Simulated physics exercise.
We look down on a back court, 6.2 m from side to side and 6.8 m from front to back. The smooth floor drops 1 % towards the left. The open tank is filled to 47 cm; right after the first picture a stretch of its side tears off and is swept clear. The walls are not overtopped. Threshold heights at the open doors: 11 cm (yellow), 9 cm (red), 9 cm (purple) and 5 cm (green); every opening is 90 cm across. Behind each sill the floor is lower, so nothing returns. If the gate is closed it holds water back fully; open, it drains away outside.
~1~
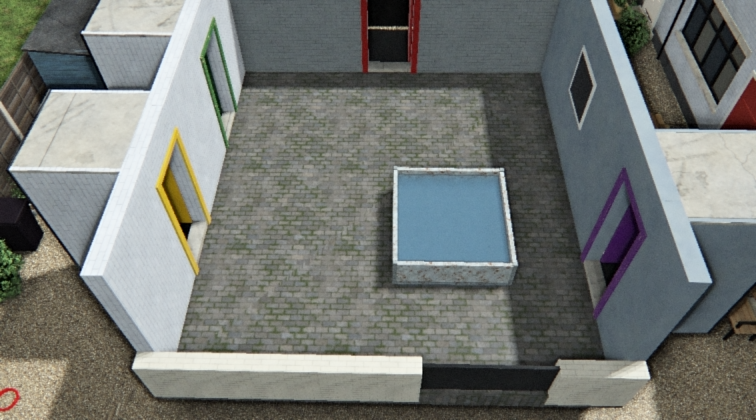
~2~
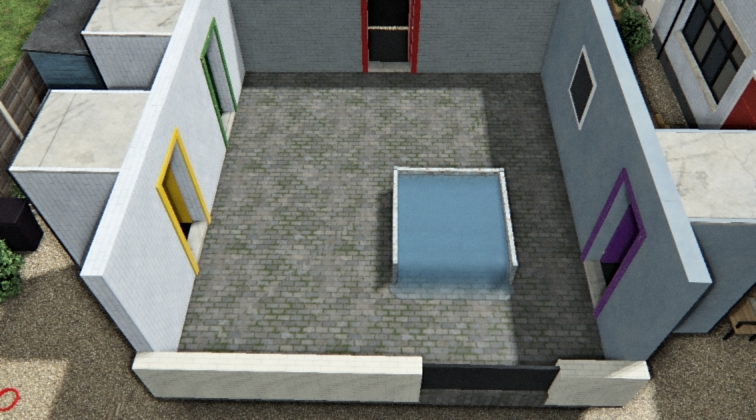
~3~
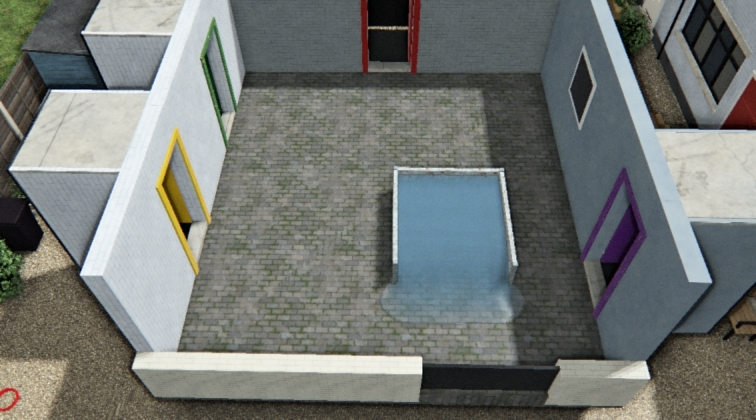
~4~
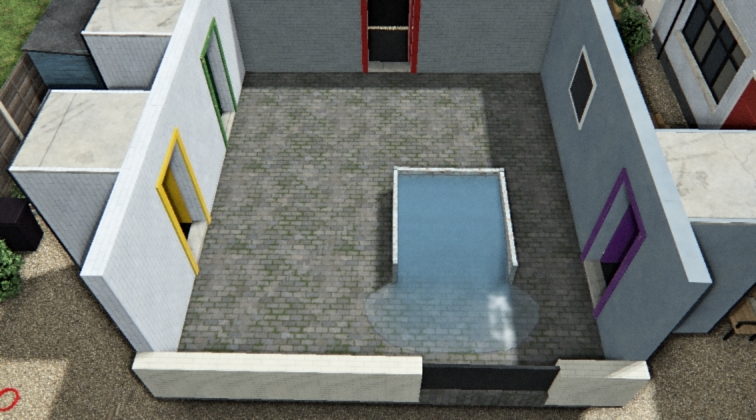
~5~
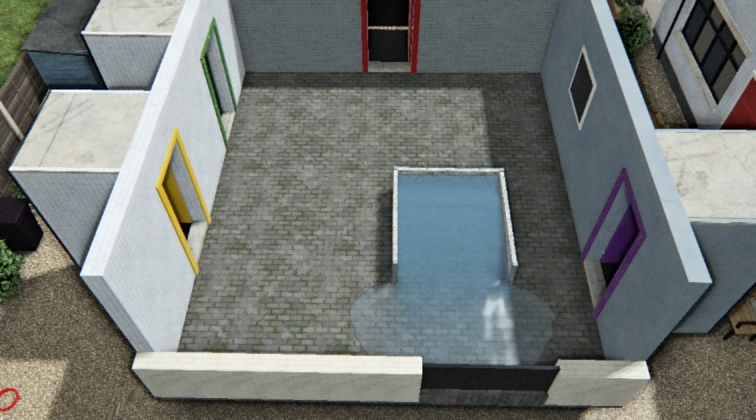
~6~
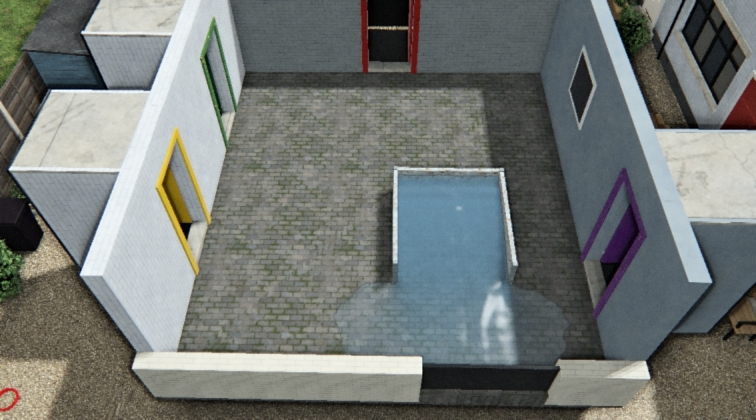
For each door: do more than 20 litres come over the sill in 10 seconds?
Door by door: At the yellow door it does not reach the limit; at the red door it stays under the limit; at the purple door it stays under the limit; at the green door it stays under the limit.
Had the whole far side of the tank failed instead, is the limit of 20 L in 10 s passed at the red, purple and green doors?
Against that limit: Red past it, purple below, green above.
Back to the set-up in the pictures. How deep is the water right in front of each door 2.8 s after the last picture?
Depths in cm: Yellow 10, red 0, purple 11, green 0.
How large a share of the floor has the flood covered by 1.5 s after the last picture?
Some 20 per cent of it.
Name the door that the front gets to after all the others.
The red one.
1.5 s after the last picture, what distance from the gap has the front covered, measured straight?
About 4.4 m.
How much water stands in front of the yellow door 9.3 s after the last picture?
Some 6.0 cm.
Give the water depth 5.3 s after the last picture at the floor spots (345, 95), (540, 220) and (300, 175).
About 0, 4 and 2 cm.
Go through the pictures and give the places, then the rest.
The first frame shows the open tank at (451, 217) is whole and still, 47 cm deep.
In the second frame, the front is at (394, 290), 0.9 m from the gap at (453, 275); 0.3 m2 of floor is under water; 47 cm left at the back of the open tank.
In the third frame, the front is at (387, 303), 1.1 m from the gap at (452, 277); 1.2 m2 of floor is under water; 47 cm left at the back of the open tank.
In the fourth frame, the front is at (382, 328), 1.4 m from the gap at (452, 277); 2.2 m2 of floor is under water; 47 cm left at the back of the open tank.
In the fifth frame, the front is at a hidden place, 1.7 m from the gap at (452, 277); 3.5 m2 of floor is under water; 46 cm left at the back of the open tank.
In the sixth frame, water pours out at (452, 277) and has run 2.0 m, to a hidden place; typically 7 cm deep outside, 40 cm at the open tank's back.
Then, 0.7 s after the last picture water covers 15 % of the floor and is deepest (32 cm) near (449, 378); yellow door not reached, red door not reached, purple door not reached, green door not reached.
Then, 1.5 s after the last picture water covers 20 % of the floor and is deepest (33 cm) near (602, 381); yellow door not reached, red door not reached, purple door 4 cm at the sill, 0 L in, green door not reached.
Then, 2.8 s after the last picture water covers 40 % of the floor and is deepest (22 cm) near (173, 374); yellow door 10 cm at the sill, 0 L in, red door not reached, purple door 11 cm at the sill, 1 L in, green door not reached.
Then, 5.3 s after the last picture water covers 70 % of the floor and is deepest (12 cm) near (527, 75); yellow door 8 cm at the sill, 0 L in, red door not reached, purple door 6 cm at the sill, 4 L in, green door 4 cm at the sill, 0 L in.
Then, 9.3 s after the last picture water covers 85 % of the floor and is deepest (8 cm) near (237, 109); yellow door 6 cm at the sill, 0 L in, red door 6 cm at the sill, 0 L in, purple door 2 cm at the sill, 4 L in, green door 4 cm at the sill, 0 L in.
